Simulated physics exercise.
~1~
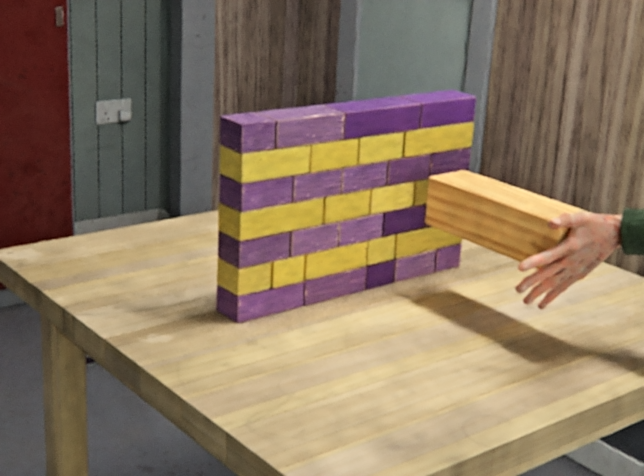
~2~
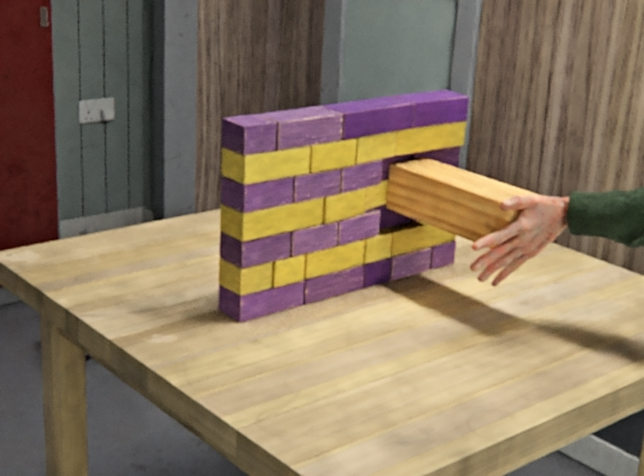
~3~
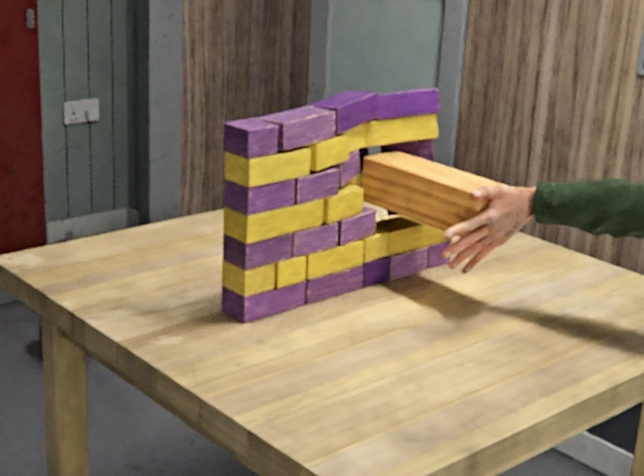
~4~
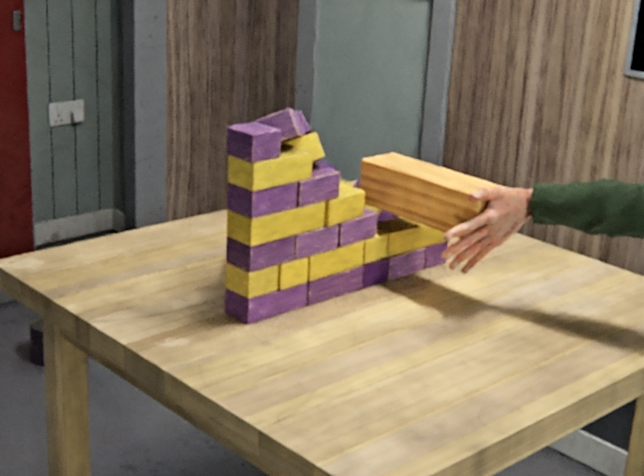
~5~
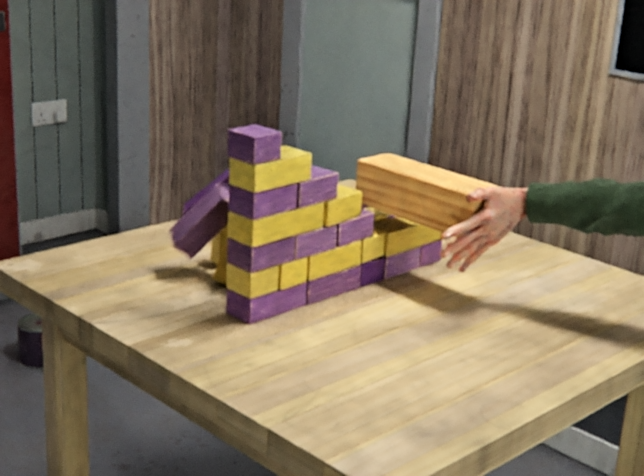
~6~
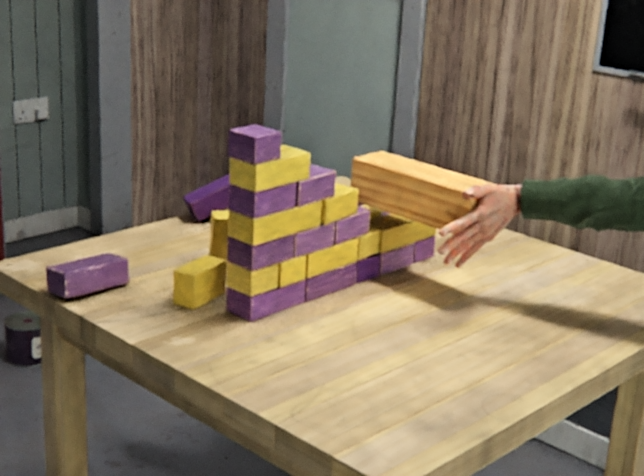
A hand pushes a long wooden block into a purple and yellow block wall, partly collapsing it.
